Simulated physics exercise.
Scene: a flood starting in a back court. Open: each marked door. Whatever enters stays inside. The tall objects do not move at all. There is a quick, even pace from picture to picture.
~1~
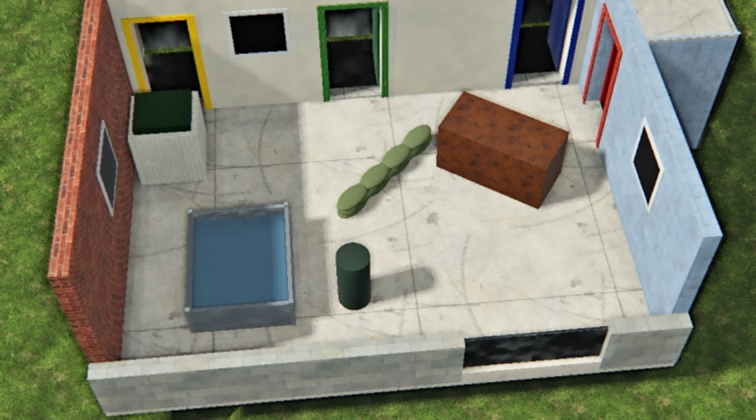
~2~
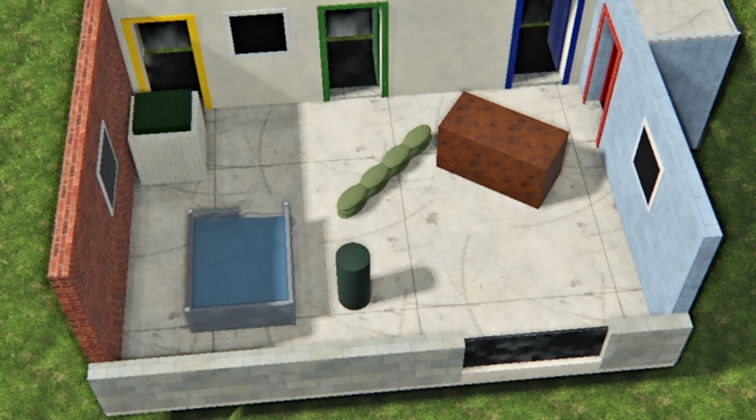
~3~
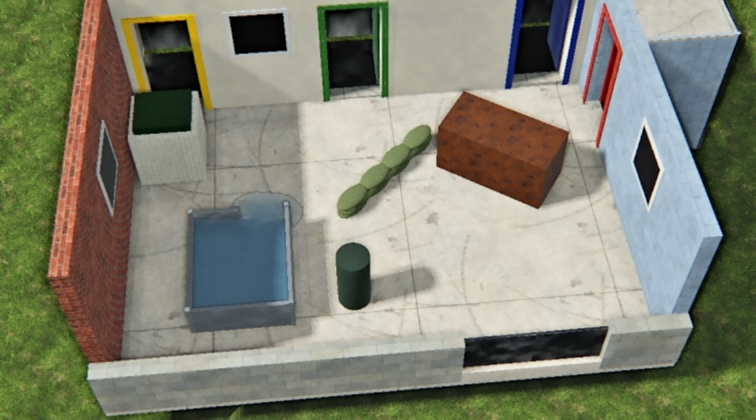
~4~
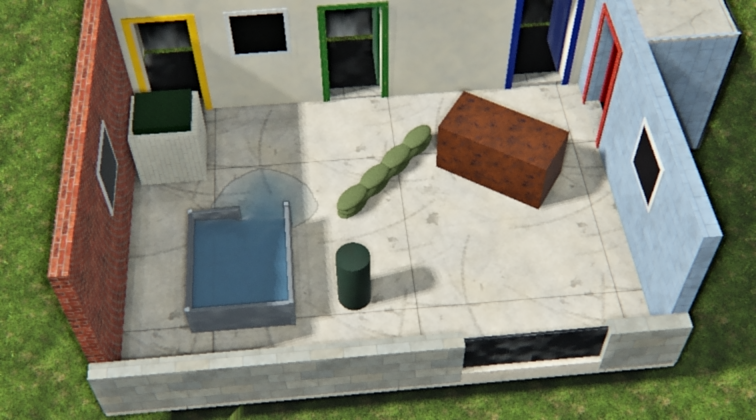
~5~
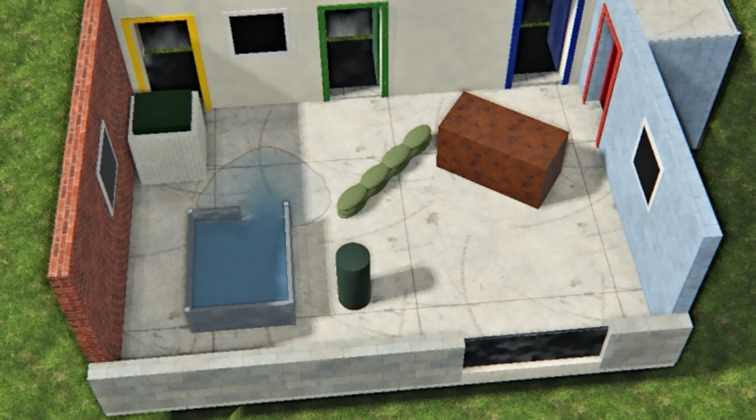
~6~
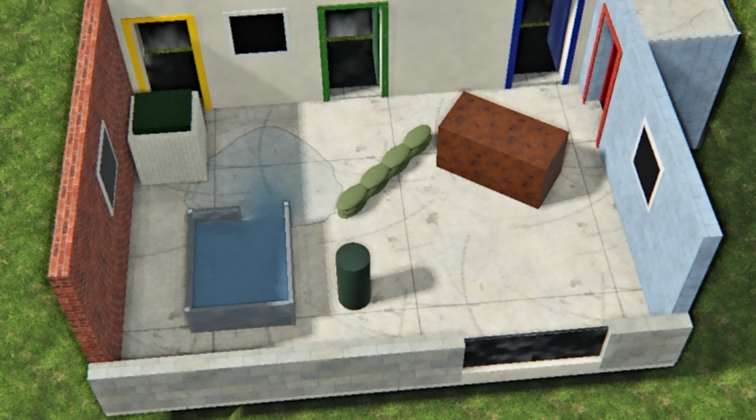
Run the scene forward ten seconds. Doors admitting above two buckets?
The yellow door sees more than two buckets come in. The green door sees more than two buckets come in. The red door sees no more than two buckets come in. The blue door sees no more than two buckets come in.
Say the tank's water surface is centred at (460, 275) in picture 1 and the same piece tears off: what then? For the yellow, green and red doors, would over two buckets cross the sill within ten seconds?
My answer is that the yellow door ends up beneath, the green door ends up beneath and the red door ends up beneath.
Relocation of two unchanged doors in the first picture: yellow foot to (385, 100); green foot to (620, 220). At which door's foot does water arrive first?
Going by the pictures, it's the yellow door.
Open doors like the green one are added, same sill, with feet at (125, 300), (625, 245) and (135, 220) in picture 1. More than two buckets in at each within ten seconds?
In turn: Stays under, is under, stays under.
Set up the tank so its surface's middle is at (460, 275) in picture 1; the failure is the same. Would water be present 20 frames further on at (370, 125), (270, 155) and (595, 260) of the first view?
In order: Untouched, untouched, submerged.
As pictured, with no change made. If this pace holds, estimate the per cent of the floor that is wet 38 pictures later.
Estimate: Near 40 %.
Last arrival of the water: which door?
That would be the red door.
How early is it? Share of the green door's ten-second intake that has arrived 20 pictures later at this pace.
Roughly 65 per cent.
A moment on, water covers 20 % of the floor; the yellow door not reached, the green door not reached, the red door not reached, the blue door not reached.
Next, water covers 25 % of the floor; the yellow door under two buckets in, the green door under two buckets in, the red door not reached, the blue door not reached.
Then, water covers 30 % of the floor; the yellow door under two buckets in, the green door over two buckets in, the red door not reached, the blue door wet at the sill, nothing in.
Later, water covers 40 % of the floor; the yellow door over two buckets in, the green door over two buckets in, the red door wet at the sill, nothing in, the blue door wet at the sill, nothing in.
In the end, water covers 60 % of the floor; the yellow door over two buckets in, the green door over two buckets in, the red door wet at the sill, nothing in, the blue door wet at the sill, nothing in.
